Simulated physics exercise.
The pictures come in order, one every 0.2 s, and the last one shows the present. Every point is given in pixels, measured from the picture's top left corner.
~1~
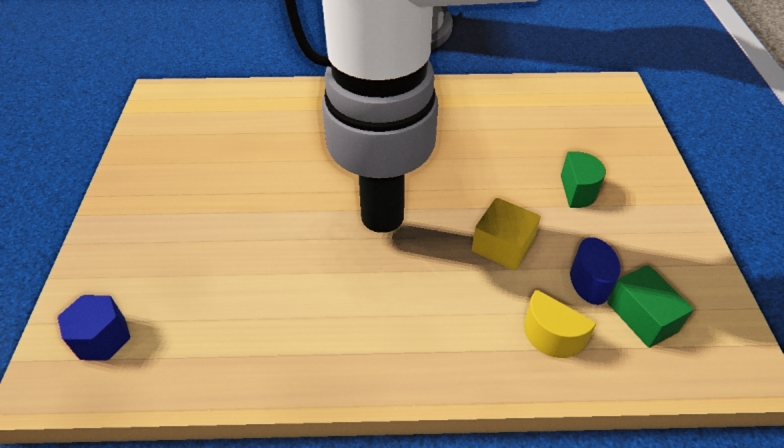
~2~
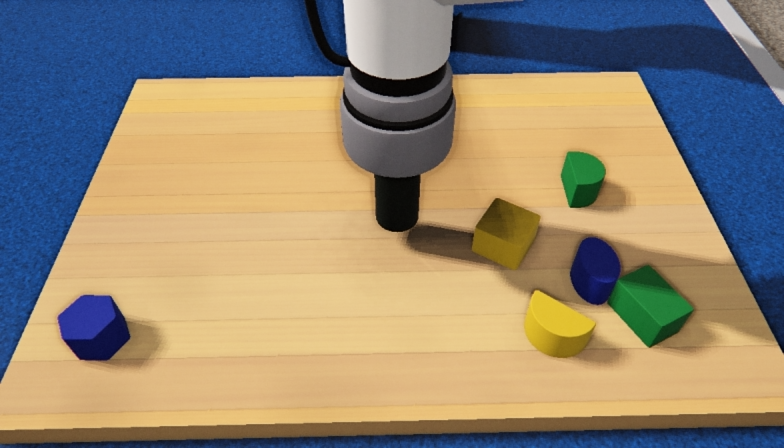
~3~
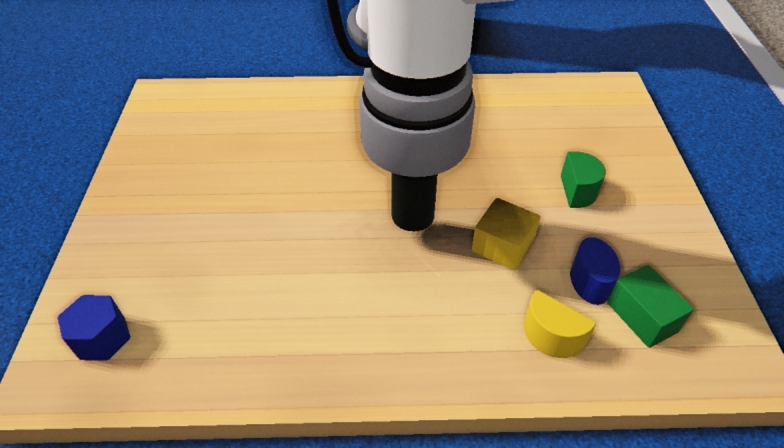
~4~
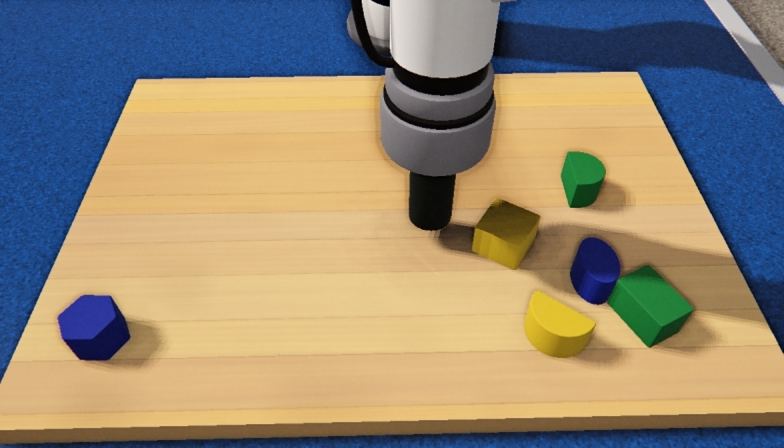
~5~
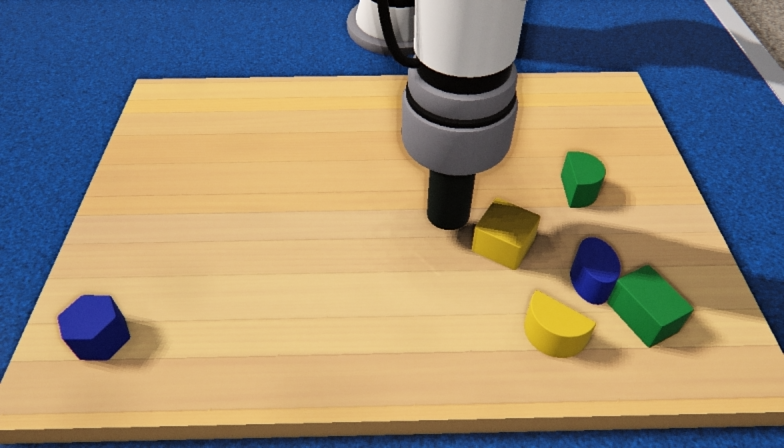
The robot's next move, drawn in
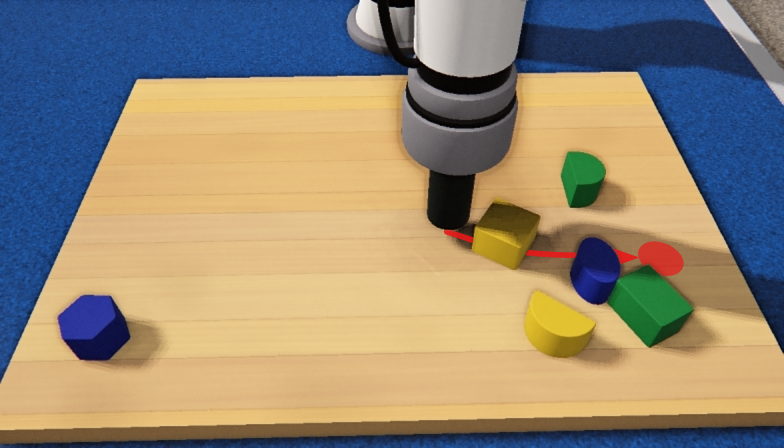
A robot arm's black peg slides right across the wooden board toward the yellow block.
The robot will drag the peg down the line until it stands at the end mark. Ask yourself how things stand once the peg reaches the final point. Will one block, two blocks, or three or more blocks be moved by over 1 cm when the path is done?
Going by the path, three or more blocks will move.
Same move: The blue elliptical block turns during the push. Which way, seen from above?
Clockwise, from overhead.
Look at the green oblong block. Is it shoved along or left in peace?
Well, the green oblong block shifts from its place.
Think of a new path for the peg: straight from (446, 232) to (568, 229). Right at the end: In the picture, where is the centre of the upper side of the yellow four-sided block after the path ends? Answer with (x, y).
Located at (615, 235).
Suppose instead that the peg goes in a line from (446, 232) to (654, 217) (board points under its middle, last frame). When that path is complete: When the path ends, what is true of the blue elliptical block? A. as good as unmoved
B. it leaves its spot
Letter B.
The line goes from (446, 232) over (551, 254) to (661, 258).
The first path, step by step. One third of the way, peg (519, 234); yellow four-sided block (569, 226), turned 35° anticlockwise; blue elliptical block (614, 260), turned 30° clockwise.
Two thirds of the way, peg (595, 239); yellow four-sided block (635, 216), turned 55° anticlockwise; blue elliptical block (631, 259), turned 70° clockwise; green oblong block (661, 299).
At the end, peg (670, 242); yellow four-sided block (680, 203), turned 105° anticlockwise; green half-round block unmoved; blue elliptical block (680, 269), turned 110° clockwise; green oblong block (678, 310), turned 35° clockwise.
